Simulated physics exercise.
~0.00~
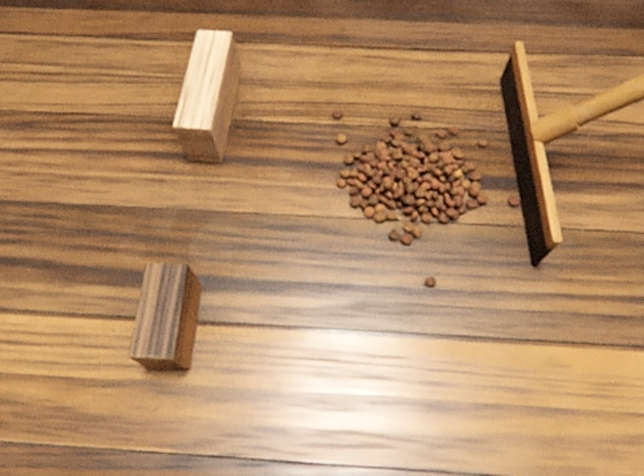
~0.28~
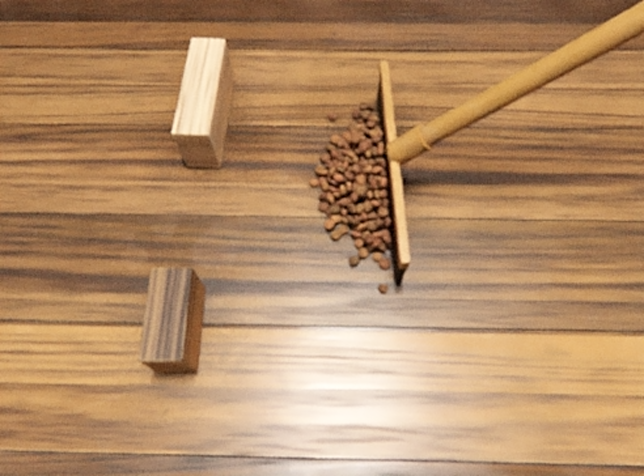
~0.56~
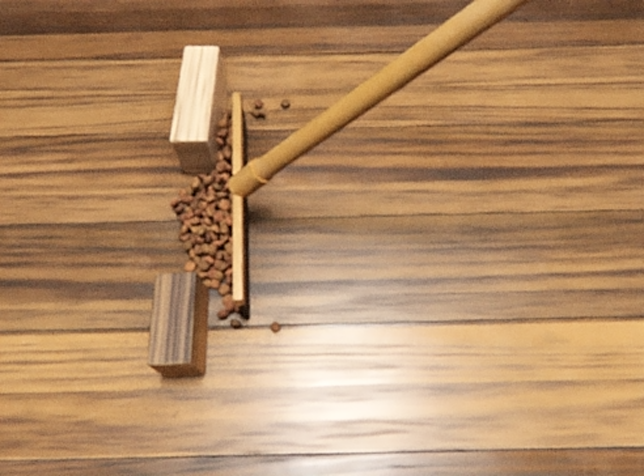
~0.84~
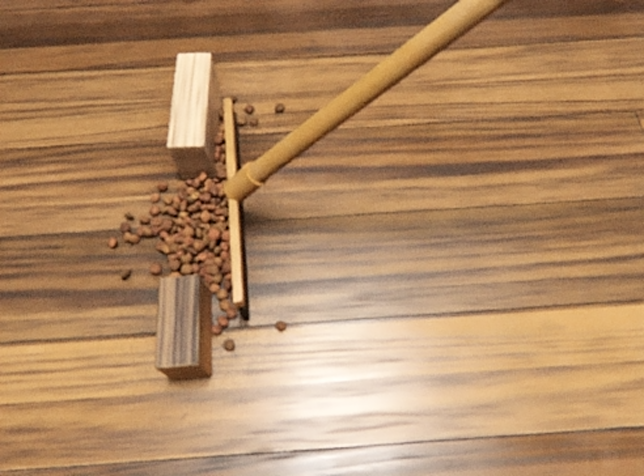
A squeegee with a long wooden handle stands to the right of a loose heap of small brown kibble on a plank floor. It moves left, meets the heap and packs the pieces into a band along its blade. It keeps pushing them toward the gap between a pale wooden block and a darker one, leaving a few strays behind. The blade comes up close to the blocks and stops advancing. Some pieces spill into and through the gap, scattering leftward, while many remain crowded between the blade and the blocks.
